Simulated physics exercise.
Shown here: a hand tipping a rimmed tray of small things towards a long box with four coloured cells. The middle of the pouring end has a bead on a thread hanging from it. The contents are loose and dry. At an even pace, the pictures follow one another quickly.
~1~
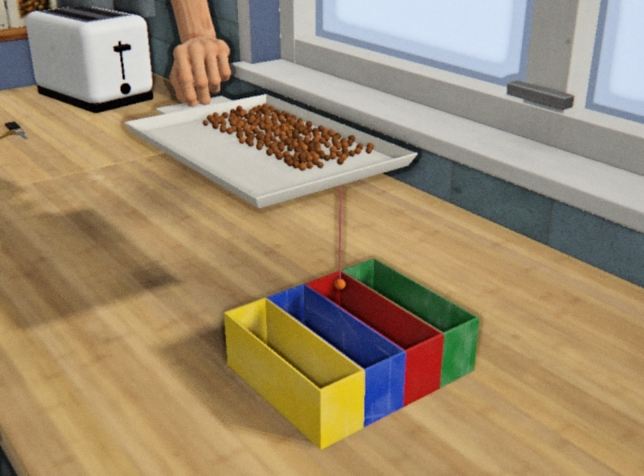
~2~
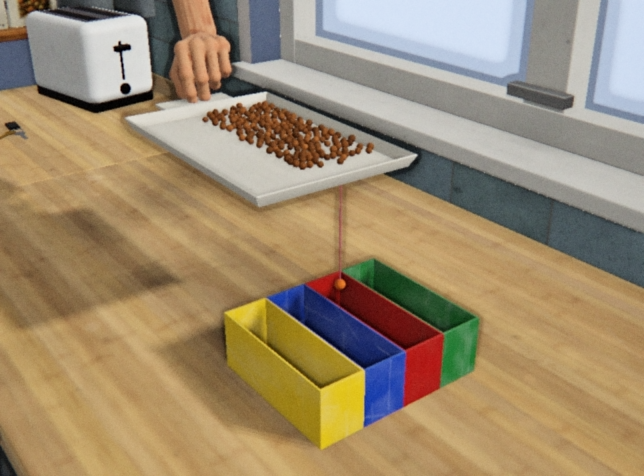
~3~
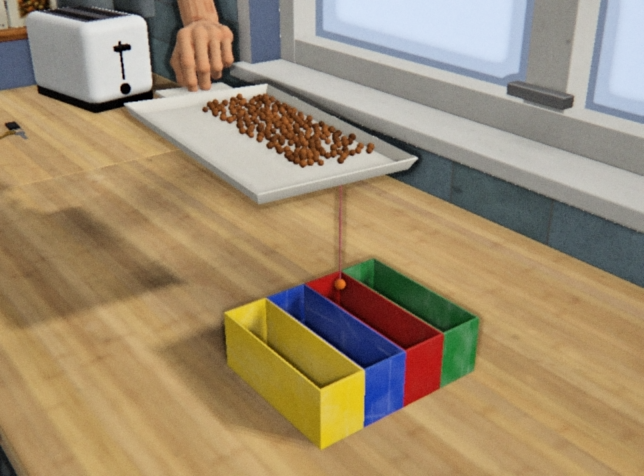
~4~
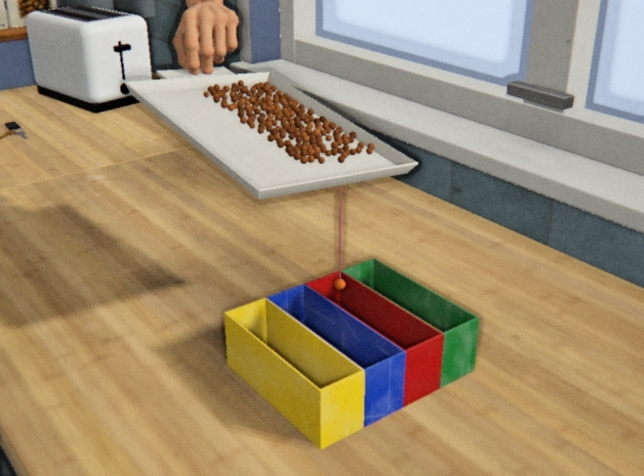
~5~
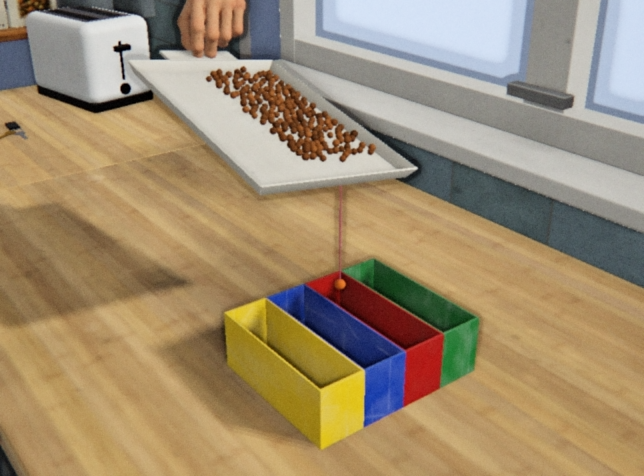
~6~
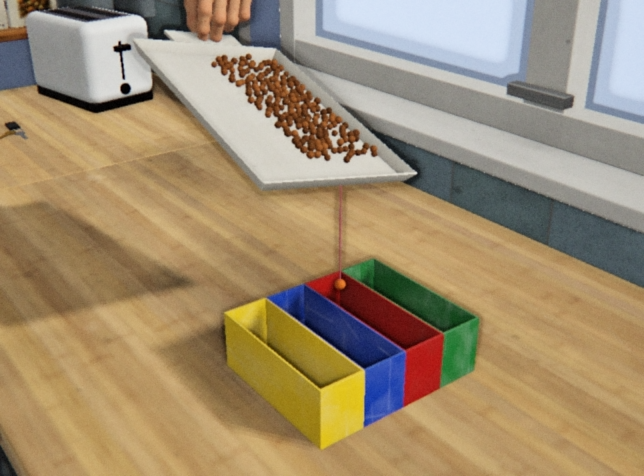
On a wooden kitchen counter near a toaster, a hand holds a rimmed tray of small brown balls above a box with yellow, blue, red and green cells, a bead hanging from the tray. The hand then raises the back of the tray, tilting it gradually toward the right corner, and a few balls shift slightly.
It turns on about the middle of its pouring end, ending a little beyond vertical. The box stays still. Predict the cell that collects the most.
I would say the green cell.
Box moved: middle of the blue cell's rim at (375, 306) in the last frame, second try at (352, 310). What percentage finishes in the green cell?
Roughly 50 per cent, then roughly 60 per cent.
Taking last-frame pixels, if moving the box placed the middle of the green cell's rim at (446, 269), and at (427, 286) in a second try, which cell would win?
Placing A: The cell in red / placing B: The green one.
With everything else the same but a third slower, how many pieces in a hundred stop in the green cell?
Result: About 40 per cent.
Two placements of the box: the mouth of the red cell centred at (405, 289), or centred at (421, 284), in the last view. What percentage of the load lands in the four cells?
100 and 100 in a hundred, in turn.
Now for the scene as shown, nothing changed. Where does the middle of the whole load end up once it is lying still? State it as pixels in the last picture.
Last view, resting centre - approx. (438, 333).
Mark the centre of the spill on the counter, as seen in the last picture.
Approximately (477, 323).
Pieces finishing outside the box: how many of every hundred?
I'd put it close to 60 per cent.
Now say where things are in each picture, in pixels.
Corners of the pouring end at (259, 194) and (408, 153), level; middle of the load at (282, 135), cereal balls; bead on its thread at (340, 284); yellow cell at (342, 404); blue cell at (384, 384); red cell at (423, 365); green cell at (459, 347), in the first frame.
Corners of the pouring end at (259, 193) and (408, 154), level; middle of the load at (282, 133), in the second frame.
Corners of the pouring end at (260, 190) and (409, 157), tipped barely, lowest at the right corner; middle of the load at (283, 128), in the third frame.
Corners of the pouring end at (262, 186) and (409, 161), tipped a little, lowest at the right corner; middle of the load at (284, 120), in the fourth frame.
Corners of the pouring end at (264, 182) and (409, 166), tipped clearly, lowest at the right corner; middle of the load at (286, 112), in the fifth frame.
Corners of the pouring end at (266, 178) and (409, 170), tipped clearly, lowest at the right corner; middle of the load at (291, 106), a small part on the move; yellow cell at (342, 404); blue cell at (384, 384); red cell at (423, 365); green cell at (459, 347), in the sixth frame.
Soon after the last picture, tray tipped steeply; about half on the tray; a small part in the green cell; about half falling or outside the box.
A little later, tray tipped past a quarter turn; about a third in the green cell; a stray few in the red cell; about two thirds falling or outside the box.
Later still, tray tipped past a quarter turn; about a third in the green cell; a stray few in the red cell; about two thirds falling or outside the box.
At rest, tray tipped past a quarter turn; about a third in the green cell; a stray few in the red cell; none in the yellow cell; none in the blue cell; about two thirds outside the box.
